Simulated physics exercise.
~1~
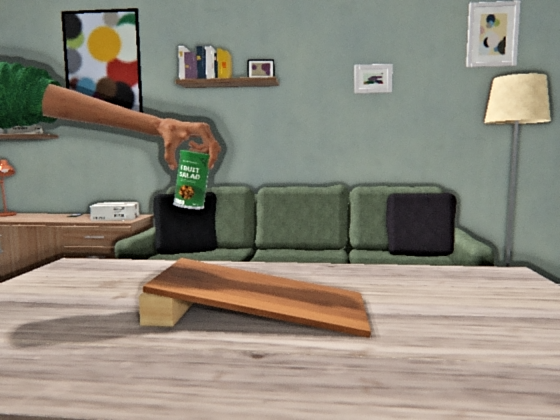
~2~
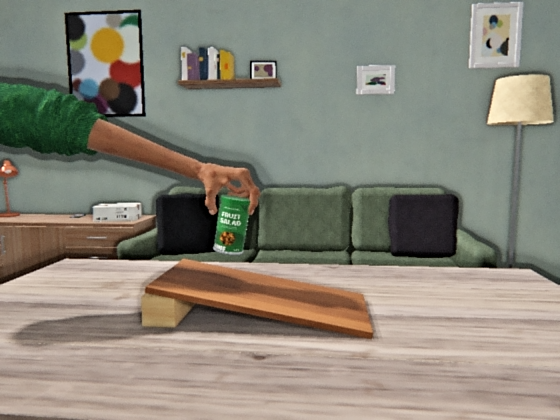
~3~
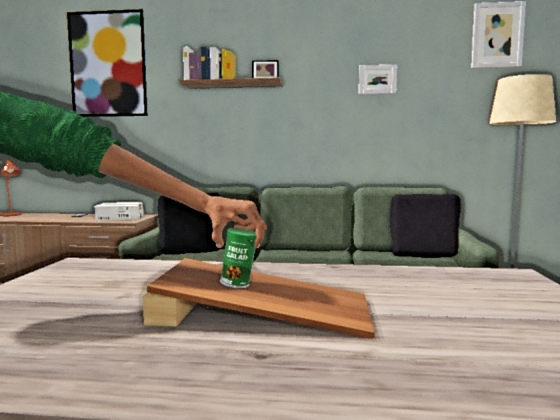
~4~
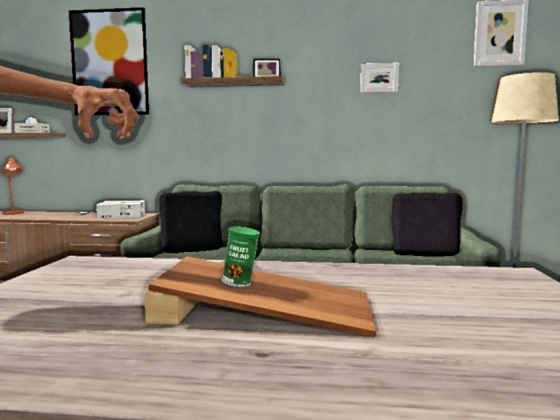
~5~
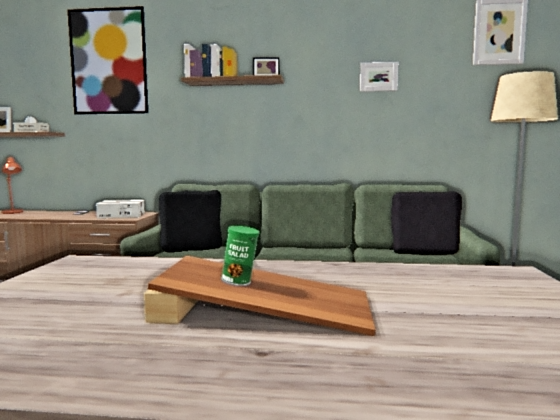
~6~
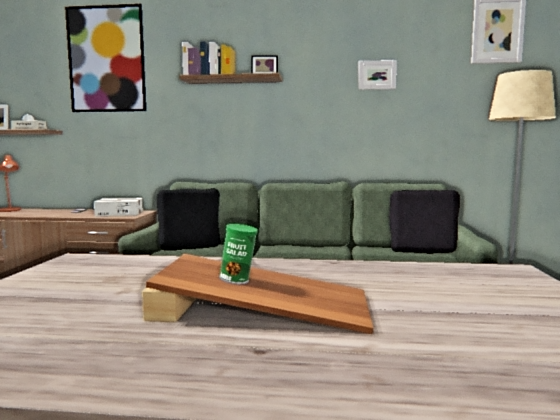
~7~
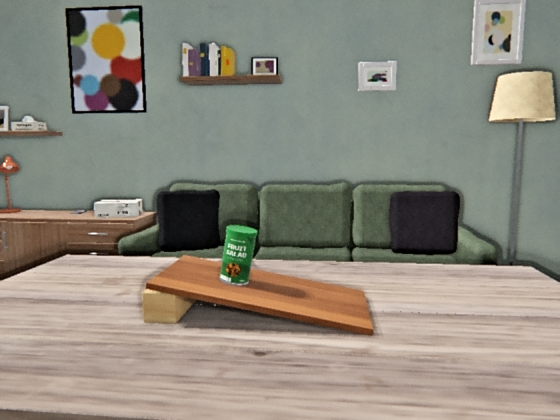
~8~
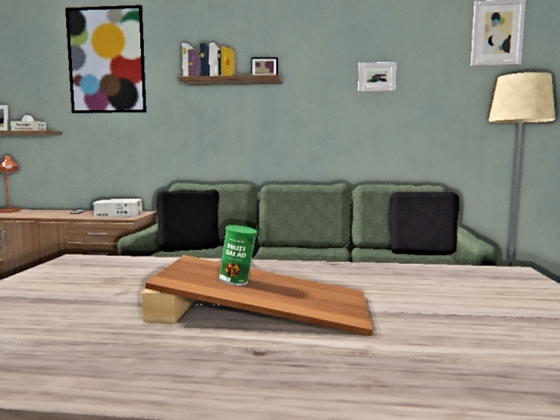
To begin with, a hand reaching in from the left holds a green tin in the air above a wooden board, which slopes down to the right with its left end propped on a small block. The arm carries the tin rightward and down until it stands on the board, leaning slightly with the slope. The fingers then let go, and the hand draws back up to the left and out of view. The tin does not slide or tip after the release. It stays at rest on the sloping board, with the green sofa behind the table.
